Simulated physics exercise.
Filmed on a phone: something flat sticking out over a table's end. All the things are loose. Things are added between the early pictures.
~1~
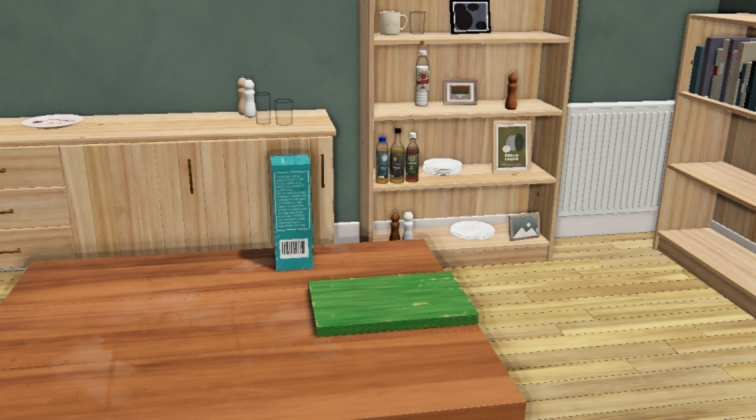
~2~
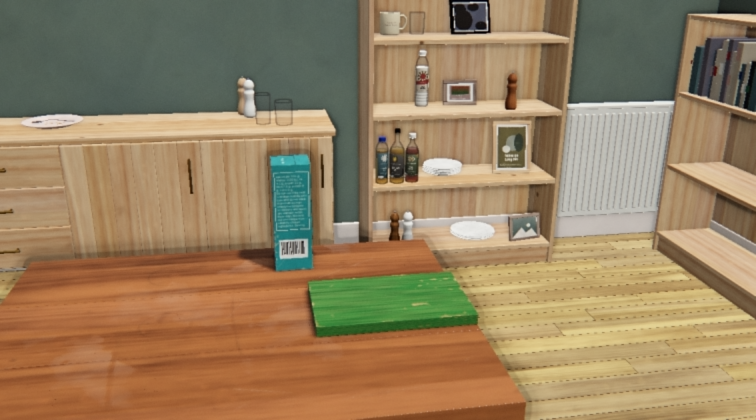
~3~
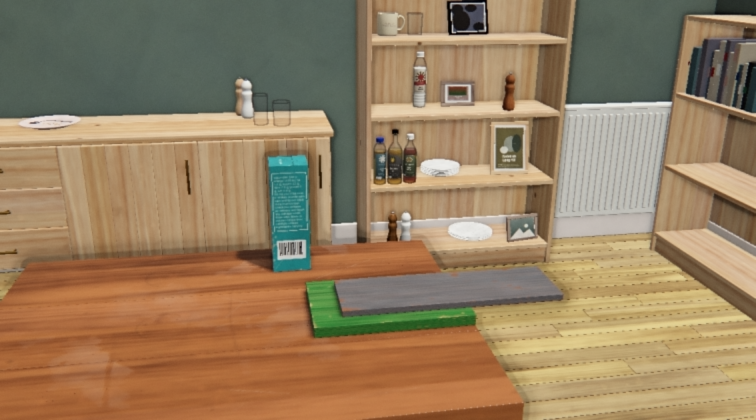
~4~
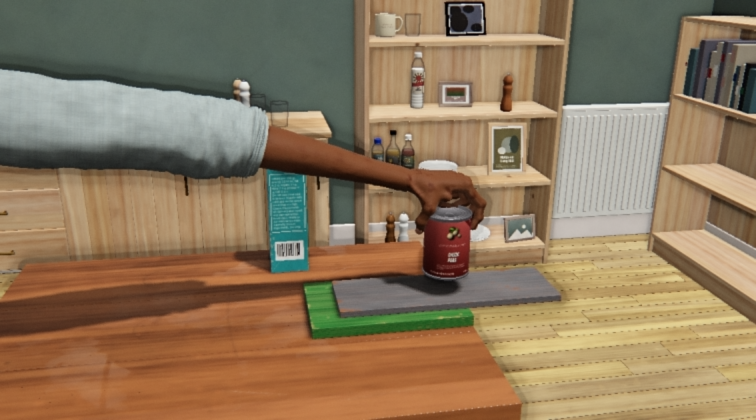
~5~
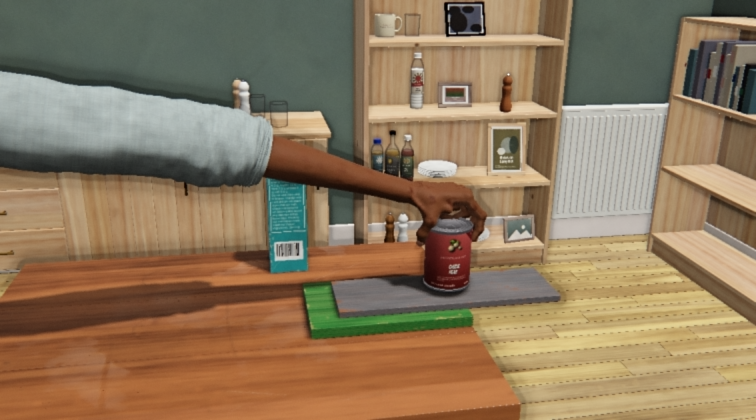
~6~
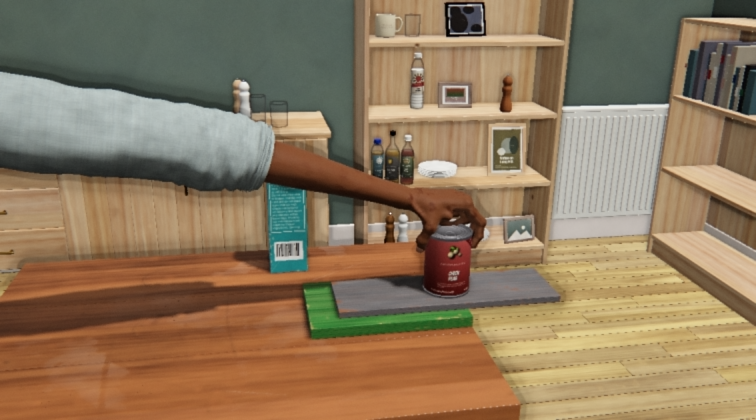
On a wooden table, a grey plank appears across a green slab, and a hand lowers a red tin onto it.
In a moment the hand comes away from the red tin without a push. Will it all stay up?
The plank holds.
Then, 0.70 s on from there, things are still on the move.
Then, 1.40 s on from there, as before.
Then, 2.10 s on from there, no change.
In the end, all 4 unmoved. At the end, from the last picture's camera, red tin near (448, 260). The plank keeps its balance.
